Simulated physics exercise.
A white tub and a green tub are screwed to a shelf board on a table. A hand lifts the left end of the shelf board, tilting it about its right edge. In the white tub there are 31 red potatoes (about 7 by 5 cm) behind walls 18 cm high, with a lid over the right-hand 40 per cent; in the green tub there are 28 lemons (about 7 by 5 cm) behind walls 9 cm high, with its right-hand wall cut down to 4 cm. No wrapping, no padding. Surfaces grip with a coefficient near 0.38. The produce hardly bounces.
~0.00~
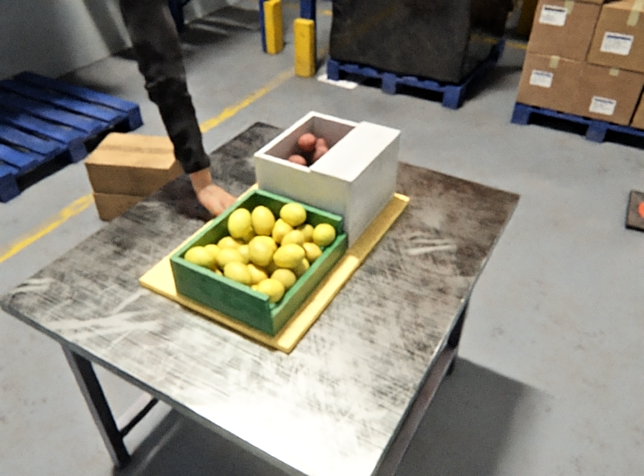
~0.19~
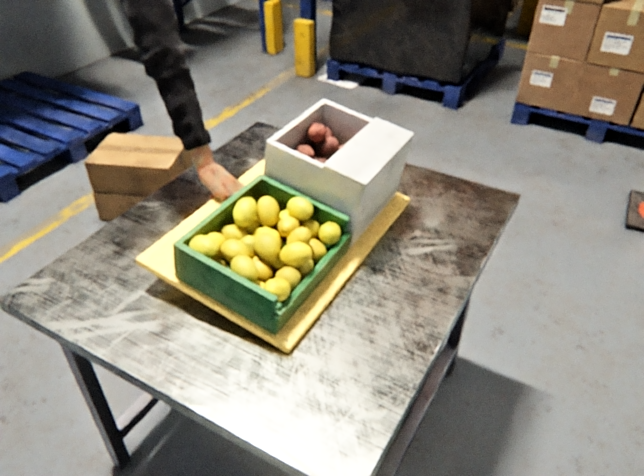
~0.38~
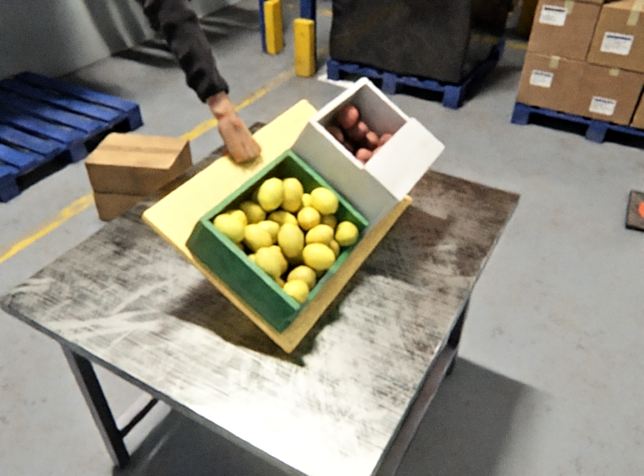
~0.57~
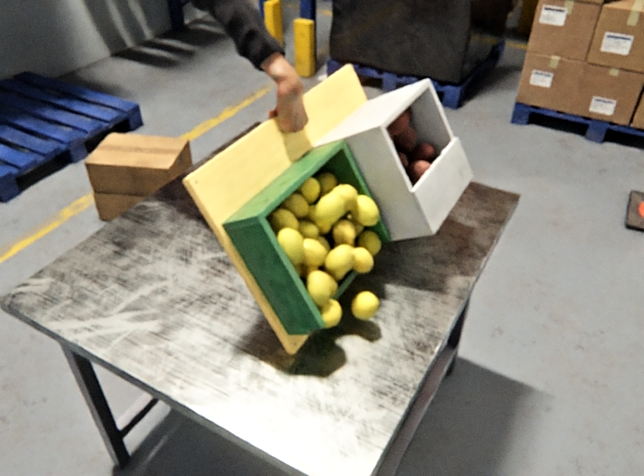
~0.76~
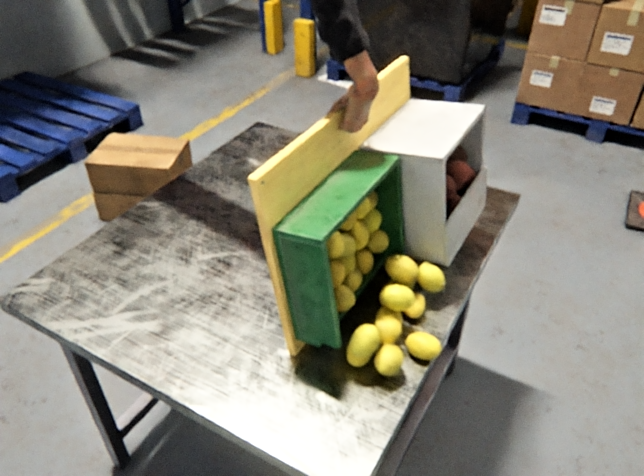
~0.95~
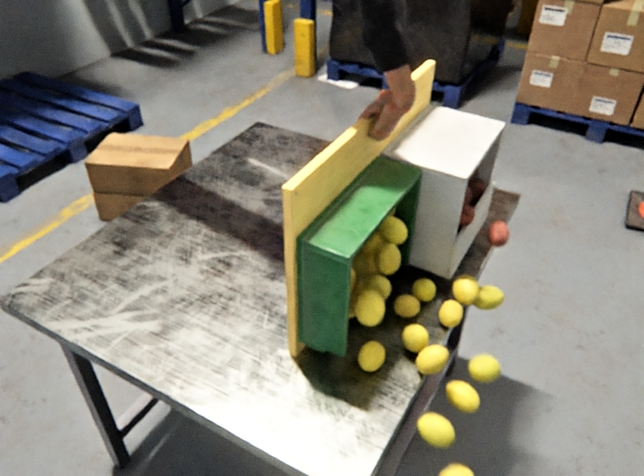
A hand lifts the left side of a shelf board on a metal table, tilting the green tub of lemons and the partly lidded white tub of red potatoes rightward. As the board steepens, lemons tumble out onto the table. With it upright, lemons drop past the table's edge and a potato emerges.
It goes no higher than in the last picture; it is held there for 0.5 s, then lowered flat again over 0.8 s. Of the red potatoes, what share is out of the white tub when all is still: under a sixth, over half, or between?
The white tub loses less than a sixth of its red potatoes.
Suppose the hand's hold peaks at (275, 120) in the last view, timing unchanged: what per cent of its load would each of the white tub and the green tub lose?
In that case white tub 0, green tub 40 per cent.
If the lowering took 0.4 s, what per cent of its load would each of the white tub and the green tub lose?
Then white tub 0, green tub 90 per cent.
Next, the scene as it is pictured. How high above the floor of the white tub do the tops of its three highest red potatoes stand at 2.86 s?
Some 15 cm.
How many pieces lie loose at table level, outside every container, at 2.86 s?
Roughly 12.
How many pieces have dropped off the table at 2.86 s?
About 12.
After 1.25 s, tilt 91°; white tub 30 in, 1 out and green tub 10 in, 18 out.
After 1.64 s, tilt 78°; white tub 30 in, 1 out and green tub 5 in, 23 out.
After 2.17 s, tilt 3°; white tub 30 in, 1 out and green tub 5 in, 23 out.
Outcome (at 2.86 s), white tub 30 in, 1 out and green tub 5 in, 23 out. Asked share, 1 of 31, 3 per cent.
